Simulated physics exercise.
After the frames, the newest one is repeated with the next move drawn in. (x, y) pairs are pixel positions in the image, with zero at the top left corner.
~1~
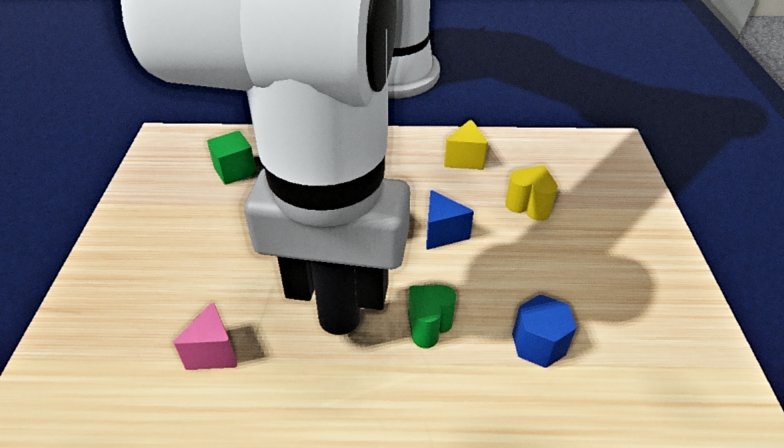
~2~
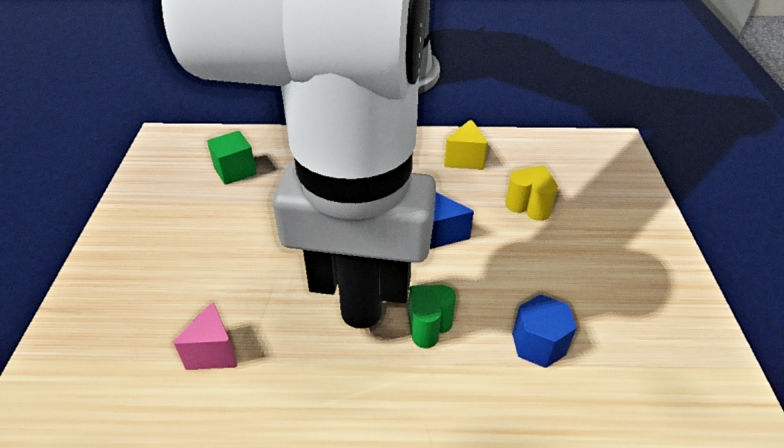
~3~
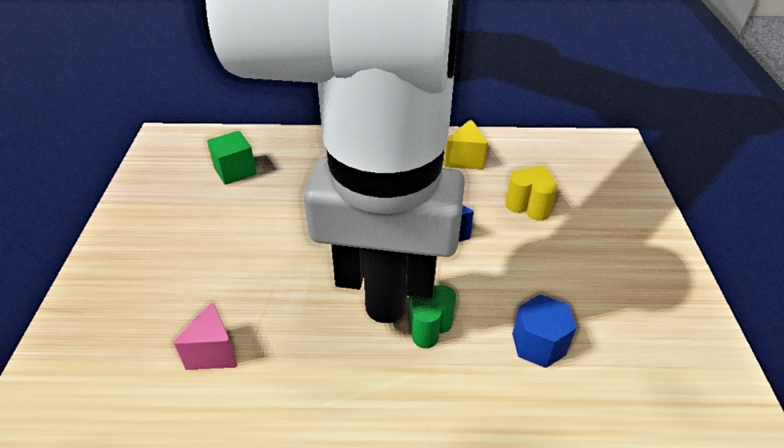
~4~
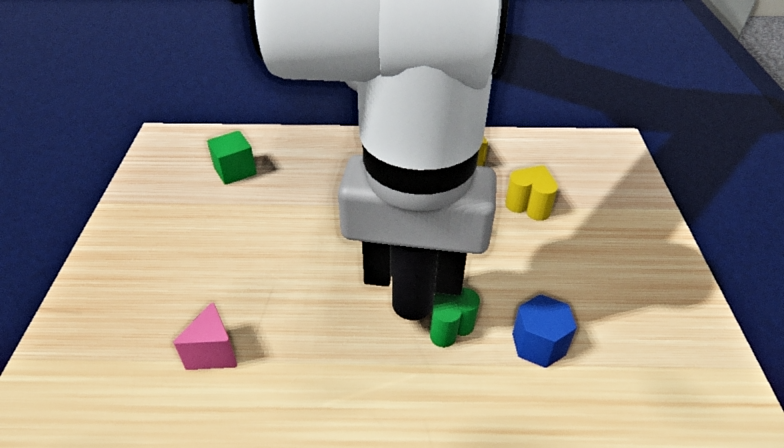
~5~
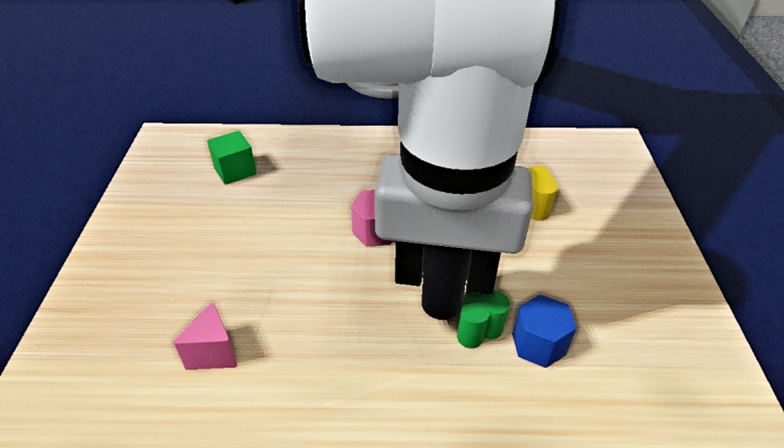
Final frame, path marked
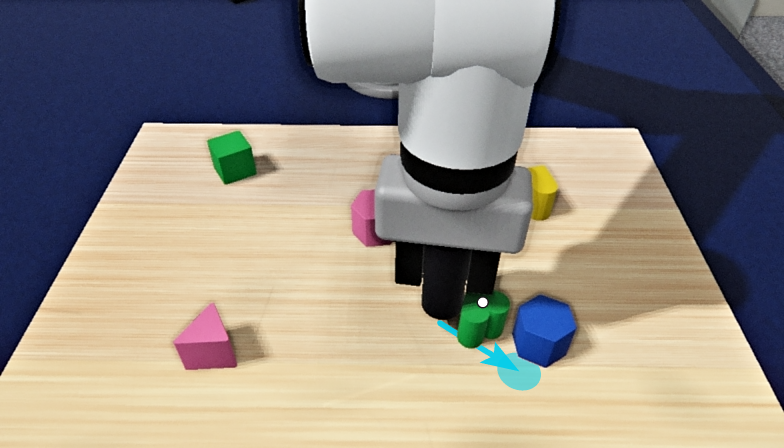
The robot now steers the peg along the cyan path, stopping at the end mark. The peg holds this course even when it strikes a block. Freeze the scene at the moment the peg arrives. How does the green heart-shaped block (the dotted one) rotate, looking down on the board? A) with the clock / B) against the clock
Choice B: Against the clock.
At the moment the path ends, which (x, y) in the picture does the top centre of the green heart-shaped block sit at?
At pixel (529, 306).
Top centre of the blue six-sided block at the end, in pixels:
Its top middle: (577, 311).
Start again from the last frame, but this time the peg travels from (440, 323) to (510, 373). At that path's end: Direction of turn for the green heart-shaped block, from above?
Anticlockwise, looking down.
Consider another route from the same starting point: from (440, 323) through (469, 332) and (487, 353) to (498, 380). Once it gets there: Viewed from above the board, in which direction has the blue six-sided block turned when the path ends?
Overhead view: Clockwise.
Path on the board, from (440, 323) to (519, 371); the dot is on the green heart-shaped block.
On the path given first. Halfway along, peg (482, 328); green heart-shaped block (518, 305), turned 40° anticlockwise; blue six-sided block (564, 314), turned 30° clockwise.
At the end, peg (524, 353); green heart-shaped block (529, 306), turned 65° anticlockwise; blue six-sided block (577, 311), turned 35° clockwise.
